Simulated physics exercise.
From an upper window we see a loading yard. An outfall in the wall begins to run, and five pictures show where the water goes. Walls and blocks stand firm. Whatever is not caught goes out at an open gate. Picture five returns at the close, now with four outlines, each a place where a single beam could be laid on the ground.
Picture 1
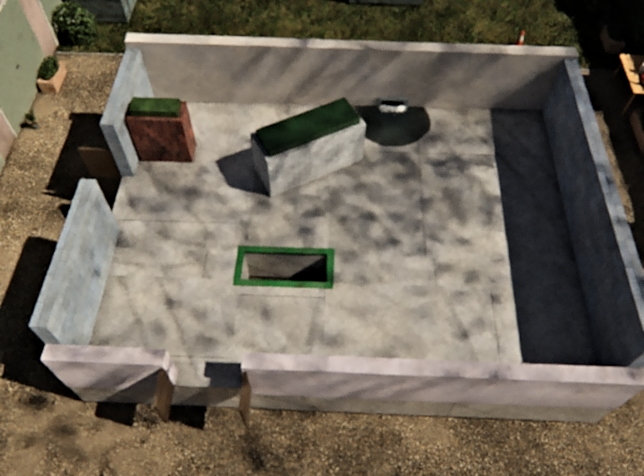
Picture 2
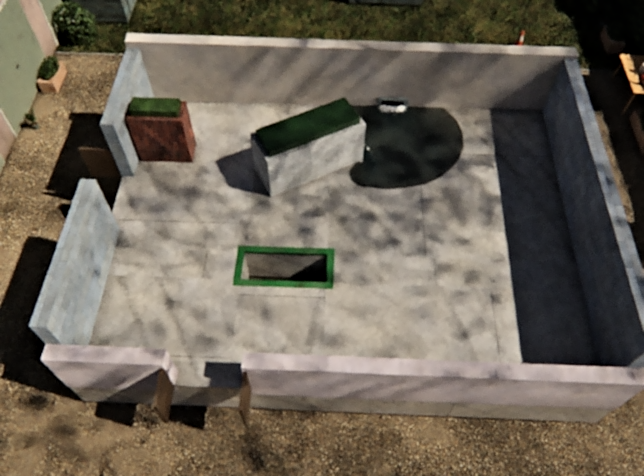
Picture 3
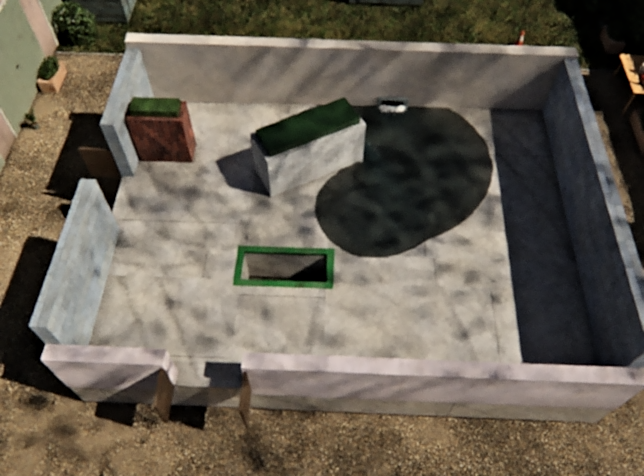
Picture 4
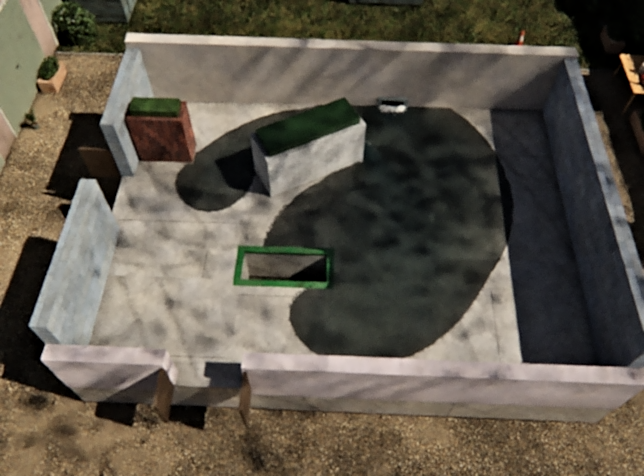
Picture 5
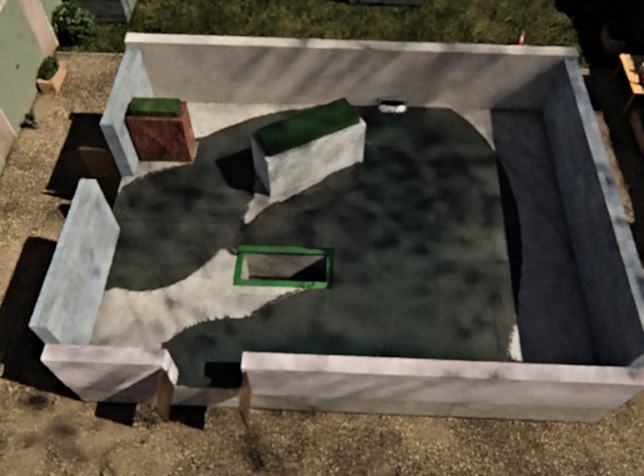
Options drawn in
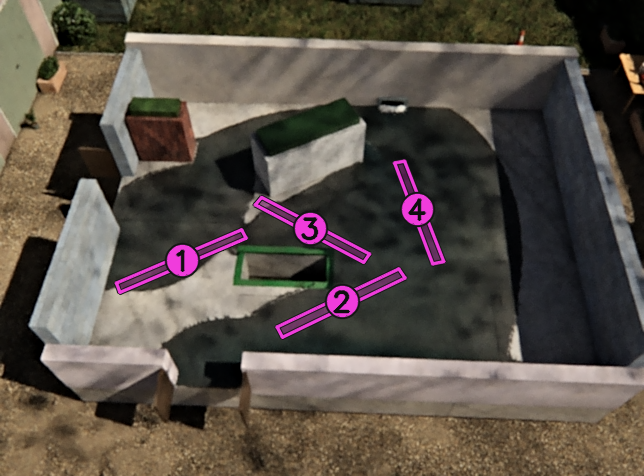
A walled yard seen from above slowly flooded as dark water spread from the back wall, passed both sides of a green-topped block, reached the green-edged drain and covered much of the pale floor.
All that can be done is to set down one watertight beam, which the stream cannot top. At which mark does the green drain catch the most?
2 is best.
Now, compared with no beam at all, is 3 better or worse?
Position 3 is worse.
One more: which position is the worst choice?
3.
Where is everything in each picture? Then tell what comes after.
Outfall at (392, 103); green drain at (285, 267); open gate at (213, 372); open gate at (127, 202); water covers 3 % of the ground and shows as far out as (418, 138); green drain still dry.
Water covers 10 % of the ground and shows as far out as (392, 185); green drain still dry.
Water covers 23 % of the ground and shows as far out as (370, 250); green drain still dry.
Water covers 43 % of the ground and shows as far out as (302, 335); green drain taking water.
Water covers 61 % of the ground and shows as far out as (124, 282); green drain taking water.
On the marked copy, 1 from (118, 287) to (243, 233); 2 from (279, 332) to (401, 273); 3 from (258, 201) to (366, 258); 4 from (399, 162) to (438, 262).
For position 1, about 22 % of the stream runs into the green drain, about 77 % out by the gates.
For position 2, about 31 % of the stream runs into the green drain, about 68 % out by the gates.
For position 3, about 13 % of the stream runs into the green drain, about 86 % out by the gates.
For position 4, about 24 % of the stream runs into the green drain, about 76 % out by the gates.
